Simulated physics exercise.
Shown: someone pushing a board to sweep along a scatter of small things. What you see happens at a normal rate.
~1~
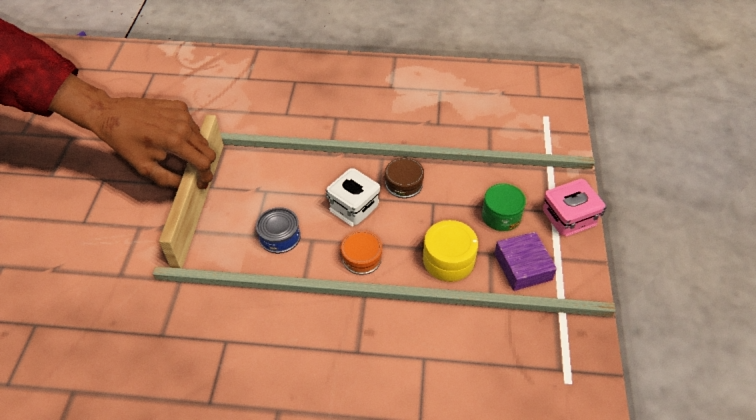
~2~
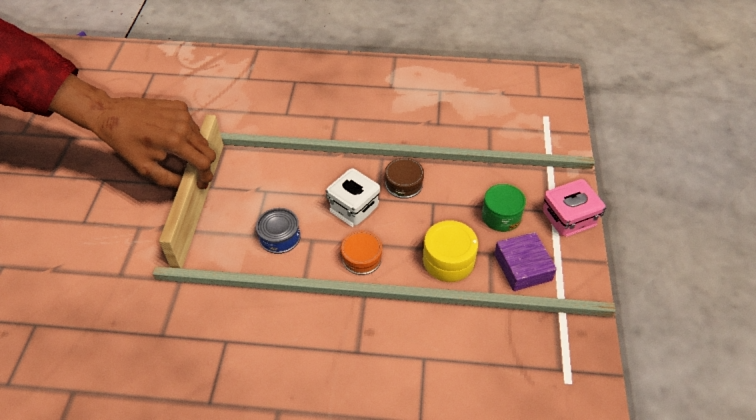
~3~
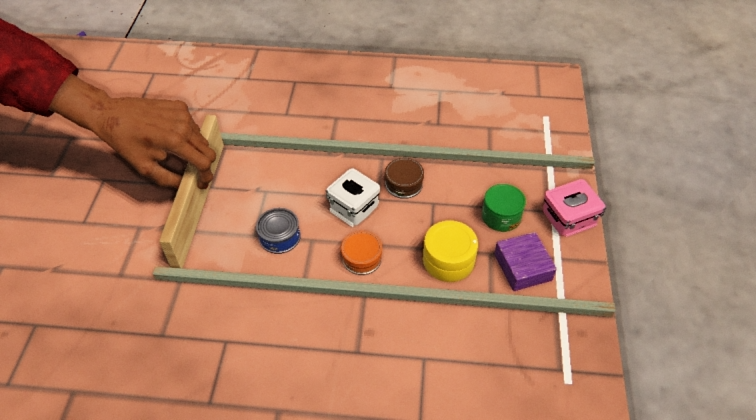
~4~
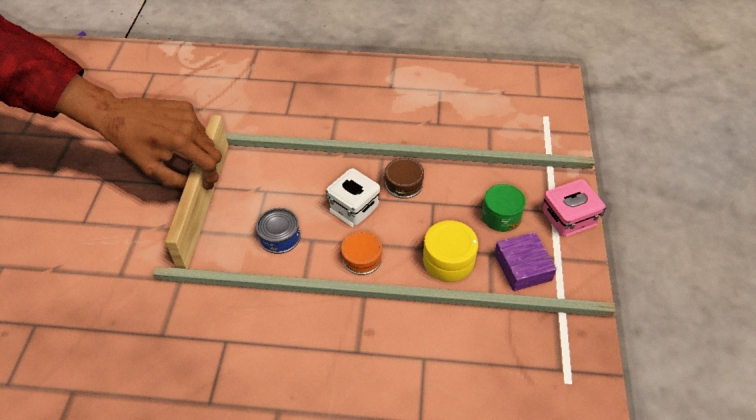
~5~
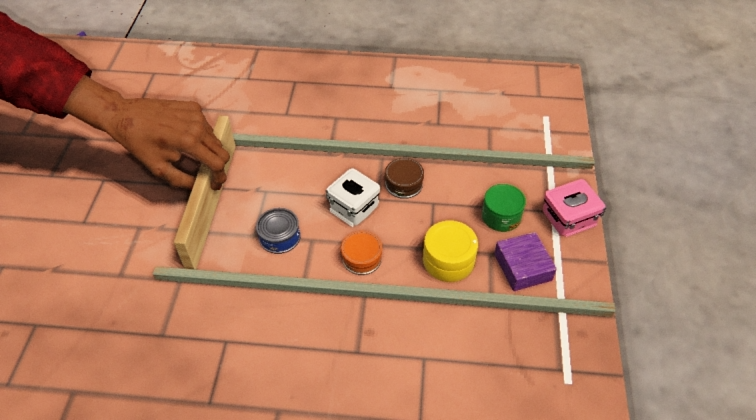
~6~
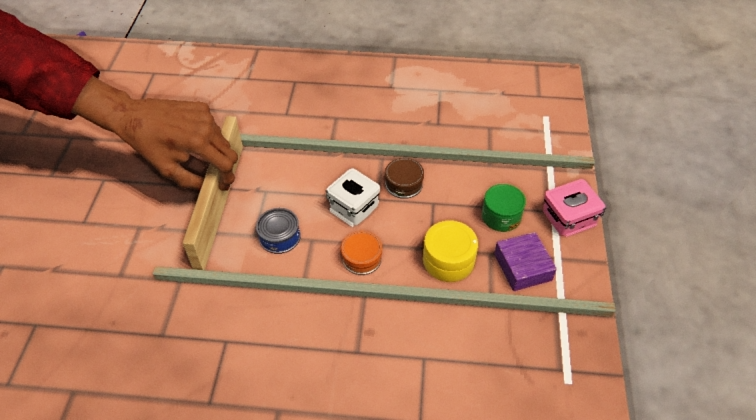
On a brick-patterned surface between two green rails, a hand in a red sleeve holds a wooden board still, then slides it slightly right toward scattered colourful containers and a purple block, which stay in place near a white line.
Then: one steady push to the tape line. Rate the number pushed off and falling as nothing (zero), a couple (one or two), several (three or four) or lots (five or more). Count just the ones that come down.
It is several.
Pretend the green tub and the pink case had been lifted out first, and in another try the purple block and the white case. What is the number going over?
Fallen: 2 in the first try, 2 in the other.
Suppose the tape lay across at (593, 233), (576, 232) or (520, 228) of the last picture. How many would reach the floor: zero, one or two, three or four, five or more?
One after another: At least five, three or four, one or two.
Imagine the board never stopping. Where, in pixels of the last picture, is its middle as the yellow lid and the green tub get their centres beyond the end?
Near (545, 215), then near (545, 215).
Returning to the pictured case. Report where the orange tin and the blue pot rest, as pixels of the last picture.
Orange tin: (582, 283); blue pot: (580, 247).
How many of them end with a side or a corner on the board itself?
Contact count: 4.
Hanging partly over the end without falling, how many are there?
That would be 0.
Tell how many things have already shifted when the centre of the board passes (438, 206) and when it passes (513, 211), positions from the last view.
The counts are 6 and 8.
Early on, none off yet; pink case at rest near (572, 209); purple block at rest near (525, 261); green tub at rest near (503, 208).
Finally, the number that fall off is three or four; lost, yellow lid, green tub, purple block and pink case.
